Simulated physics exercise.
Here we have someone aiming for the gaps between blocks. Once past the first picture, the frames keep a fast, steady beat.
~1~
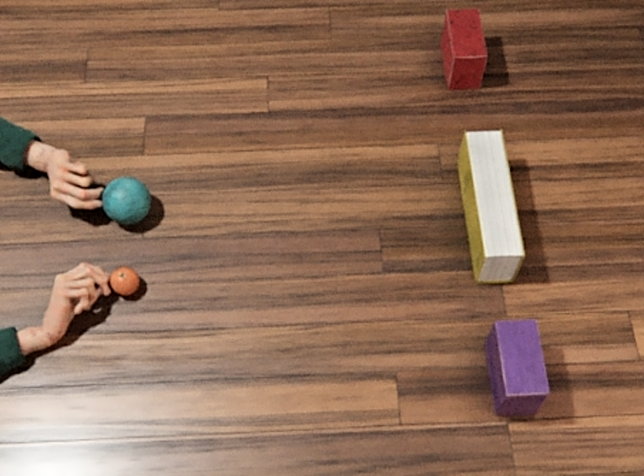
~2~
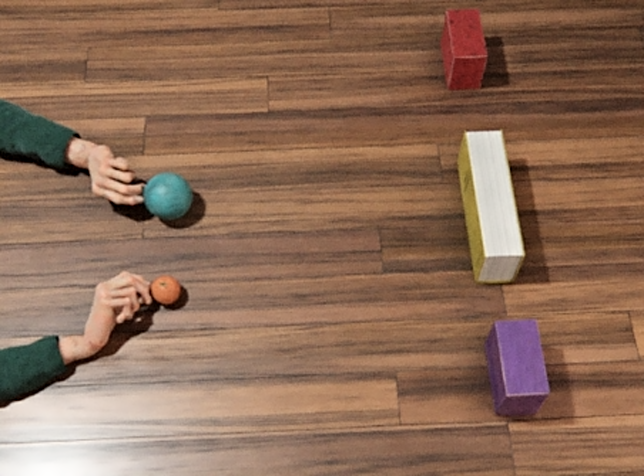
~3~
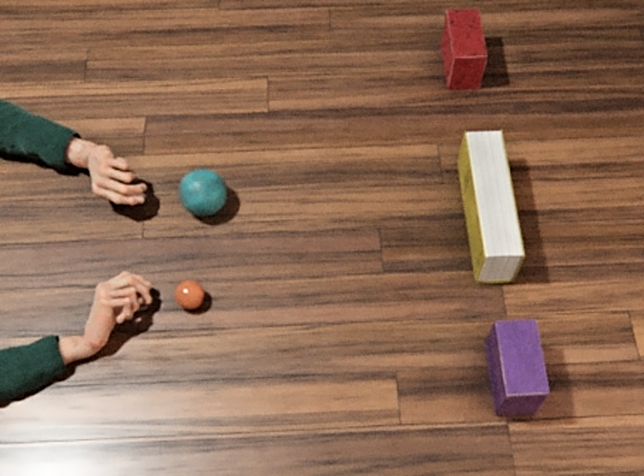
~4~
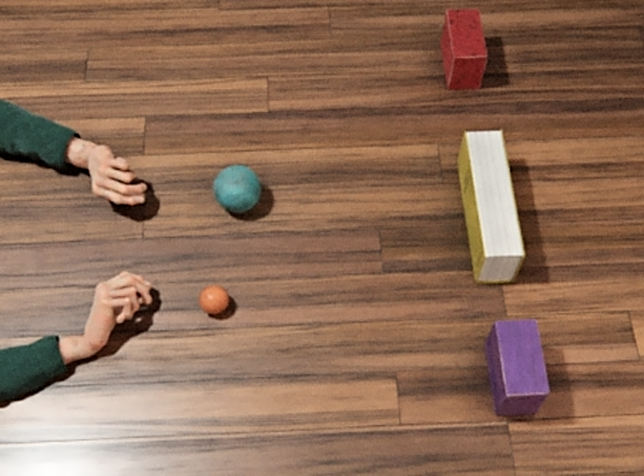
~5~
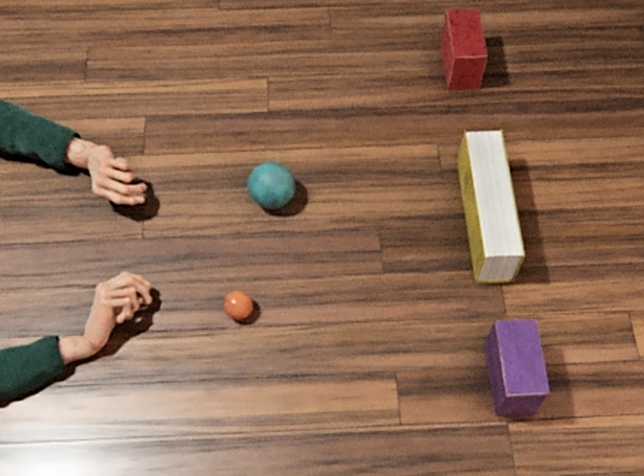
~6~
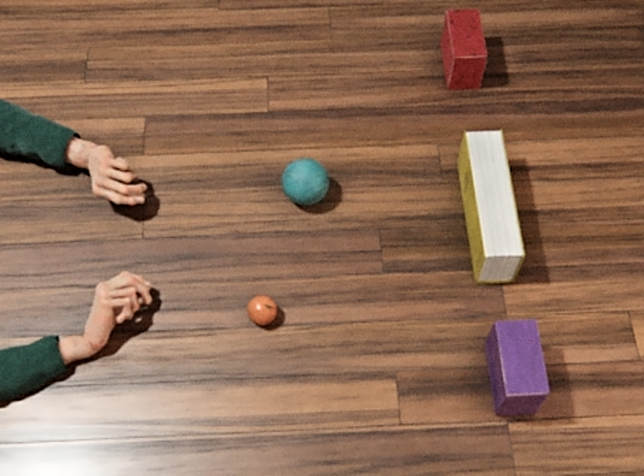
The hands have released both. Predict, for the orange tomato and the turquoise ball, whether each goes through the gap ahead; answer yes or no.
Orange tomato - no; turquoise ball - no.
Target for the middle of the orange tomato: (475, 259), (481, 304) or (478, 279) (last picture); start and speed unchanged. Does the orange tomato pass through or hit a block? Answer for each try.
Aim one blocked, aim two through, aim three blocked.
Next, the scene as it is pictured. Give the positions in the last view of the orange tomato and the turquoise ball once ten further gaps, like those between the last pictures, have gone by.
The orange tomato ends up near (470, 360) and the turquoise ball near (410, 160).
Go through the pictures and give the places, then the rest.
The first frame shows orange tomato (125, 281) under the hand; turquoise ball (127, 201) under the hand; purple block (516, 368).
The second frame shows orange tomato (166, 290); turquoise ball (168, 196).
The third frame shows orange tomato (190, 295); turquoise ball (203, 193).
The fourth frame shows orange tomato (214, 300); turquoise ball (237, 189).
The fifth frame shows orange tomato (238, 305); turquoise ball (271, 186).
The sixth frame shows orange tomato (262, 310); turquoise ball (306, 182); yellow book (489, 205).
Then, 0.44 s after the last picture, orange tomato coming back near (466, 366); turquoise ball coming back near (411, 157).
By the end, the orange tomato is stopped; the turquoise ball is stopped.
